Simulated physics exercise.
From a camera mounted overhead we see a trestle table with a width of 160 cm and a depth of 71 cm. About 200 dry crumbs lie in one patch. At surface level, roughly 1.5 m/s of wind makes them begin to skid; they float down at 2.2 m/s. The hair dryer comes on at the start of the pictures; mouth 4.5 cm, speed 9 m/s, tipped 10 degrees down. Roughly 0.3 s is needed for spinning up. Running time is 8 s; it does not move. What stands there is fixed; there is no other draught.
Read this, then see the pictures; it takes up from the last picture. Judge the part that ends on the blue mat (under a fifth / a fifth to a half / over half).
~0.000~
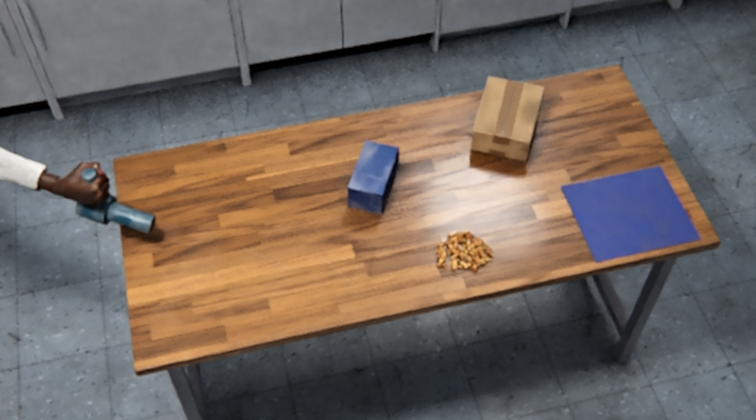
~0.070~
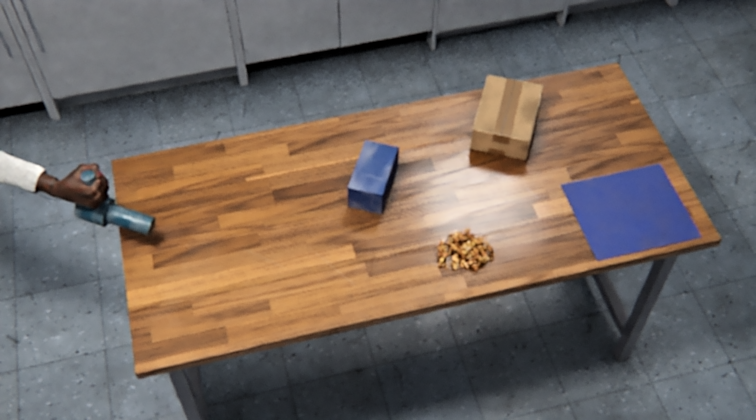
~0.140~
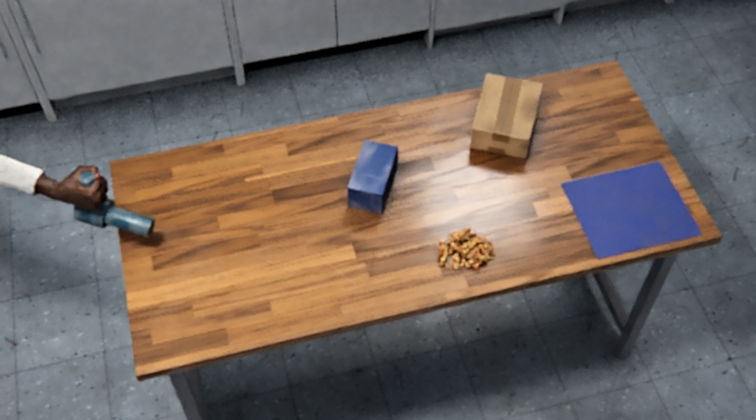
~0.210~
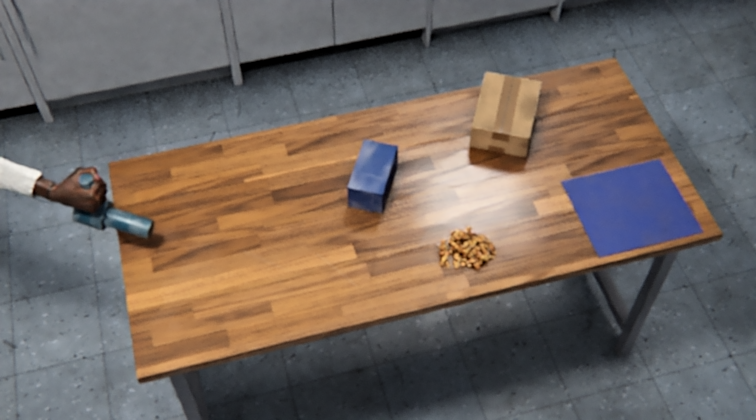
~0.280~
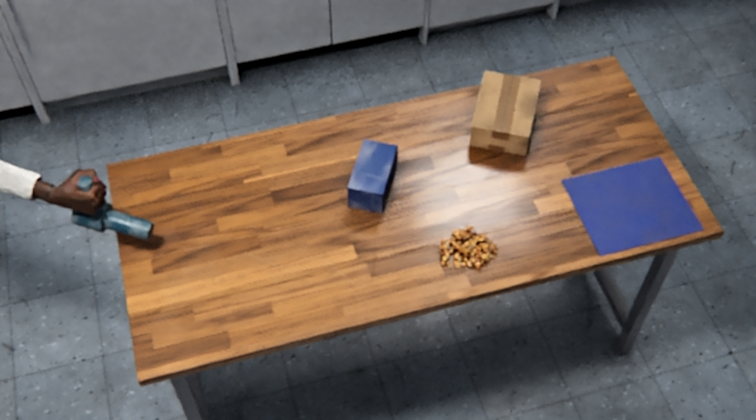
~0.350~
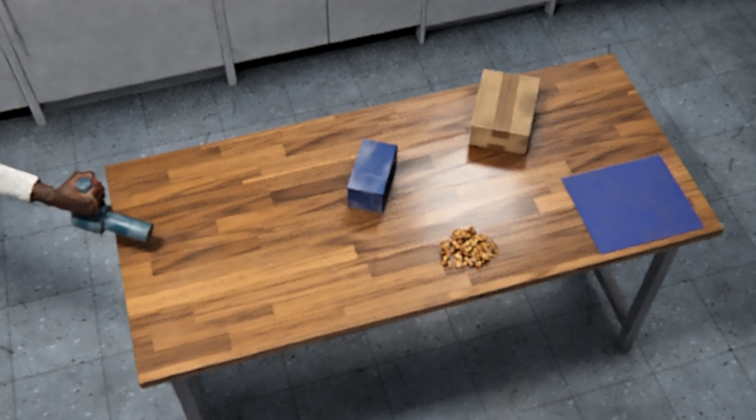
It will be between the fifth and half lines.
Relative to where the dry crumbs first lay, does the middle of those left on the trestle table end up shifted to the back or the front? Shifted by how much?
Shift: Frontward, approx. 5 cm.
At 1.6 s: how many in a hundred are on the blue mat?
Roughly 30 per cent.
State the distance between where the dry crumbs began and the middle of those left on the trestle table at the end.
That works out close to 45 centimetres.
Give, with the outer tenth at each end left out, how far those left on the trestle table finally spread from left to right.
Around 30 centimetres from left to right.
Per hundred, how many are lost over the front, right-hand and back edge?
Roughly 40 % front, 0 % right-hand, 0 % back.
After 1.6 s the count stands so, 29 % are on the blue mat; the middle of those still in play is near (607, 231).
After 2.6 s the count stands so, 34 % are on the blue mat; the middle of those still in play is near (612, 231).
After 4.4 s the count stands so, 34 % are on the blue mat; the middle of those still in play is near (624, 224).
After 8.0 s, at the end, 35 % are on the blue mat; the middle of those still in play is near (632, 228).
